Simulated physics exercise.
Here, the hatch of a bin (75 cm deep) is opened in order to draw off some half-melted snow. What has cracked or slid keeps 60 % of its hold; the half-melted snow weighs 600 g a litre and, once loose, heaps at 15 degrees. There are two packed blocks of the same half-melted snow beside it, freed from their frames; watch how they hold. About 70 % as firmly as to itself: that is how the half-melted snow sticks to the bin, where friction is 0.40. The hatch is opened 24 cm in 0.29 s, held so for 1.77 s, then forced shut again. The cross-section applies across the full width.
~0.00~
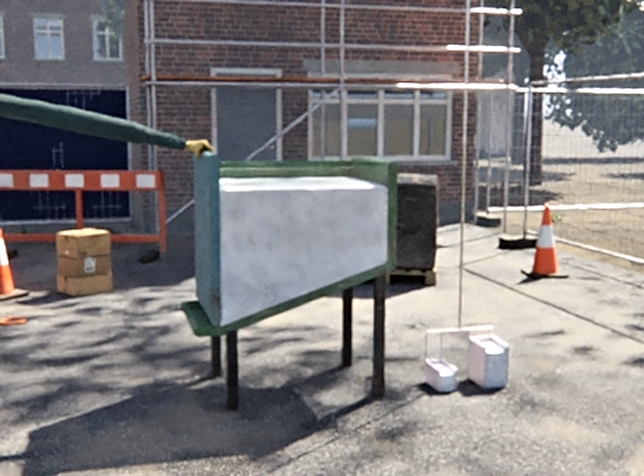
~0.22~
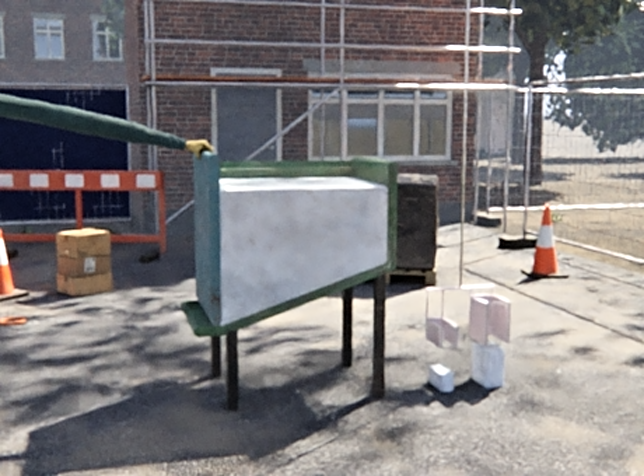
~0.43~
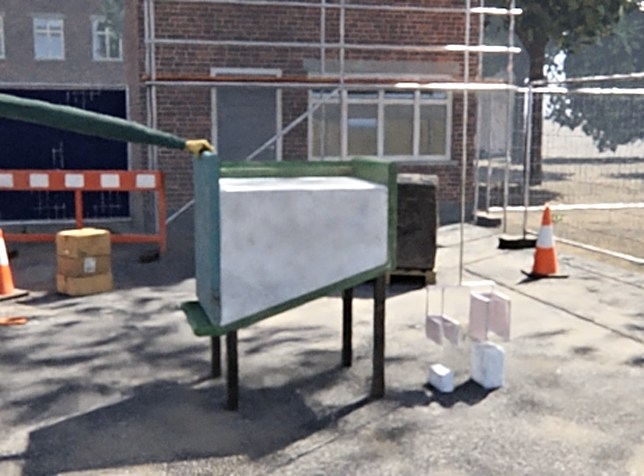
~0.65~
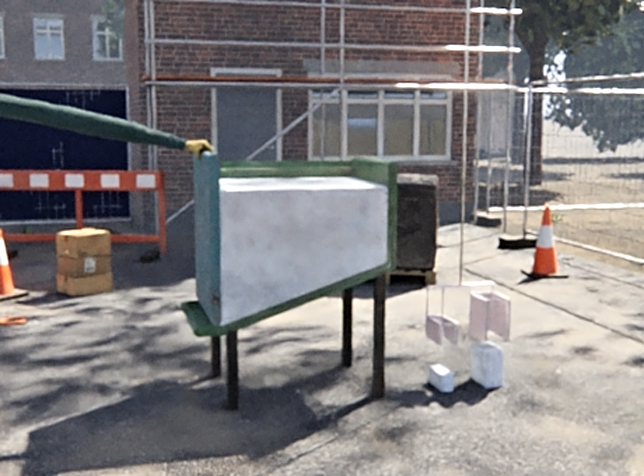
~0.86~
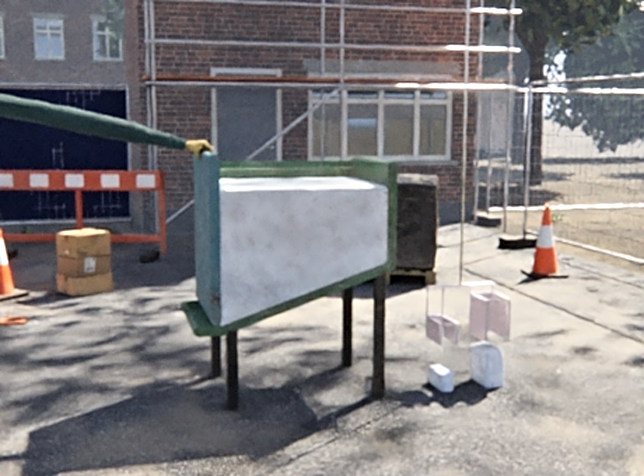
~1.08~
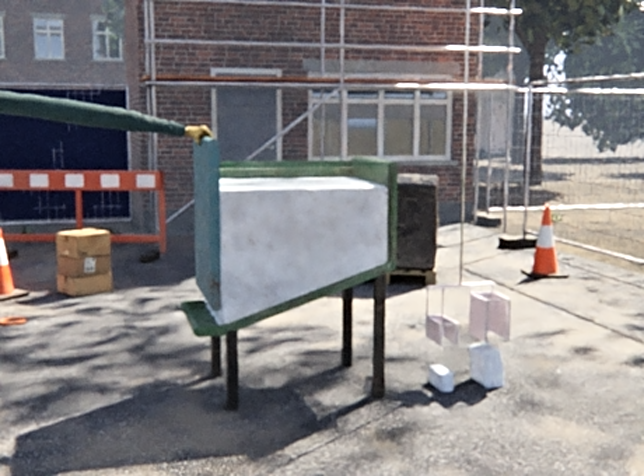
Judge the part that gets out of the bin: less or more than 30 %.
Smaller than 30 %.
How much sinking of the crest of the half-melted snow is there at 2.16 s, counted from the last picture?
Roughly 0 centimetres, give or take.
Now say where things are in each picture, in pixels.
In the first picture, top of the hatch at (214, 160), not yet moved; highest point of the half-melted snow at (230, 188); test blocks 11 cm, 23 cm high (left to right).
In the second picture, top of the hatch at (214, 160), not yet moved; highest point of the half-melted snow at (230, 188); test blocks 11 cm, 23 cm high (left to right).
In the third picture, top of the hatch at (214, 160), not yet moved; highest point of the half-melted snow at (230, 188); test blocks 11 cm, 23 cm high (left to right).
In the fourth picture, top of the hatch at (214, 160), not yet moved; highest point of the half-melted snow at (230, 188); test blocks 11 cm, 23 cm high (left to right).
In the fifth picture, top of the hatch at (214, 160), not yet moved; highest point of the half-melted snow at (230, 188); test blocks 11 cm, 23 cm high (left to right).
In the sixth picture, top of the hatch at (214, 145), moved 8.0 cm; highest point of the half-melted snow at (230, 188); test blocks 11 cm, 23 cm high (left to right).
By 1.58 s, the hatch is 24 cm open and 0 % is out.
By 2.16 s, the hatch is 24 cm open and 1 % is out.
By 2.75 s, the hatch is 24 cm open and 1 % is out.
By 3.34 s, the hatch is 5.7 cm open and 4 % is out.
By 3.83 s, at the end, the hatch is shut and 4 % is out.
